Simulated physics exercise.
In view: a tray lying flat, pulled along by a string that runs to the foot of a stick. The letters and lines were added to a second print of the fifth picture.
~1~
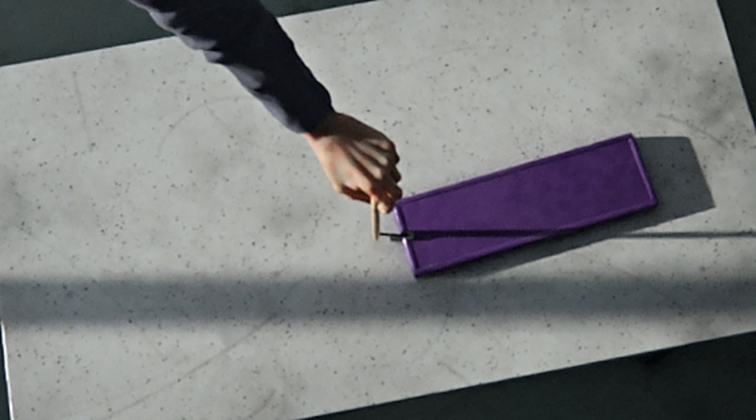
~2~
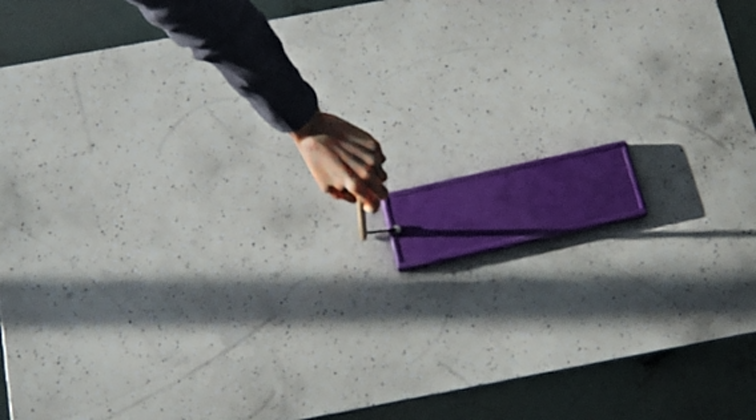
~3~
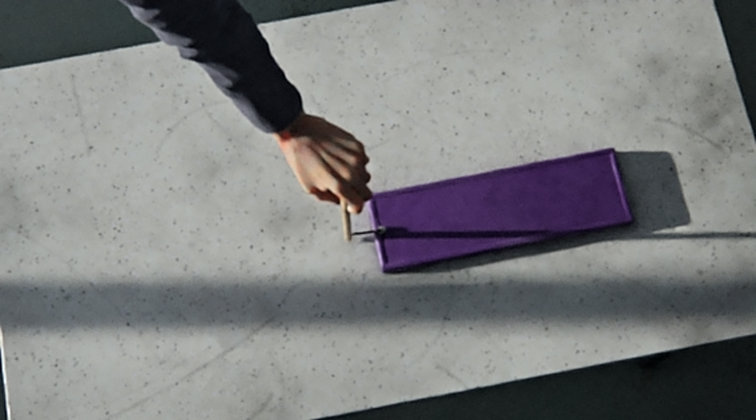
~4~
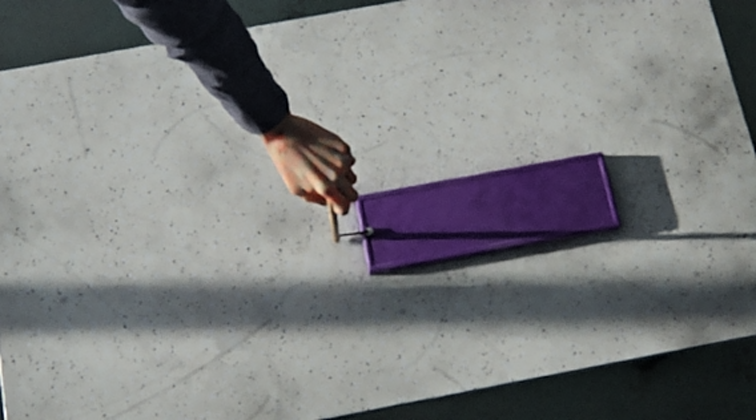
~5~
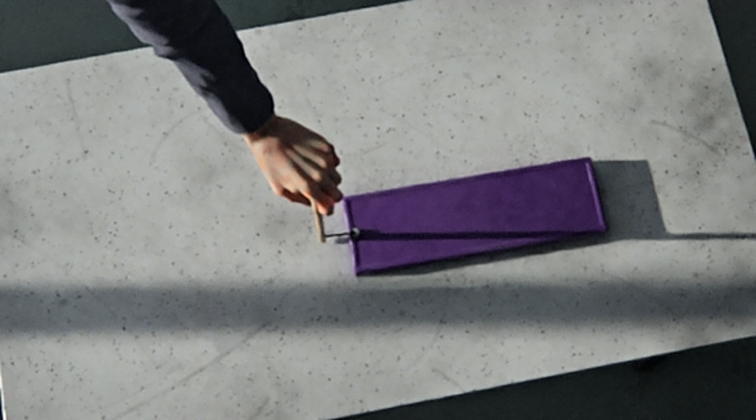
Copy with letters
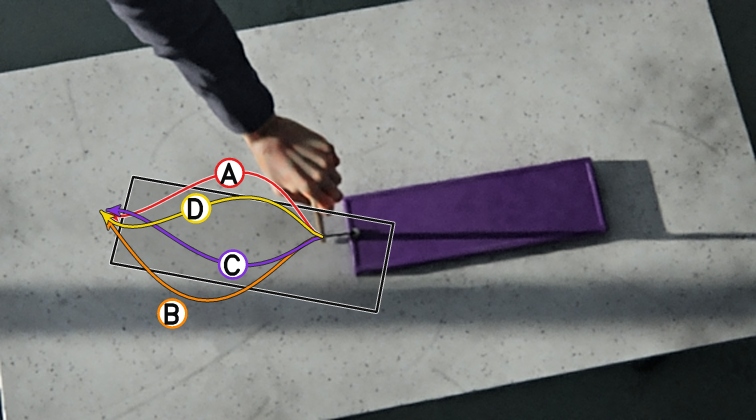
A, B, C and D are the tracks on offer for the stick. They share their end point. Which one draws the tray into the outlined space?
Line B does it.
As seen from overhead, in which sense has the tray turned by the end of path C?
On that path, clockwise.
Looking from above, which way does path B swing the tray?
It turns clockwise.
On the marked copy, A from (322, 237) via (220, 175) to (107, 214); B from (322, 237) via (208, 301) to (105, 216); C from (322, 237) via (215, 260) to (107, 210); D from (322, 237) via (214, 202) to (101, 211); the outline at (253, 243).
Taking B. A third of the way, foot of the stick (242, 292), middle of the tray (390, 241).
Two thirds of the way, foot of the stick (153, 275), middle of the tray (308, 257).
When it is over, foot of the stick (102, 212), middle of the tray (251, 243); it lies in the outline.
As for the rest, A leaves its middle at (256, 204); C leaves its middle at (255, 226); D leaves its middle at (255, 214).
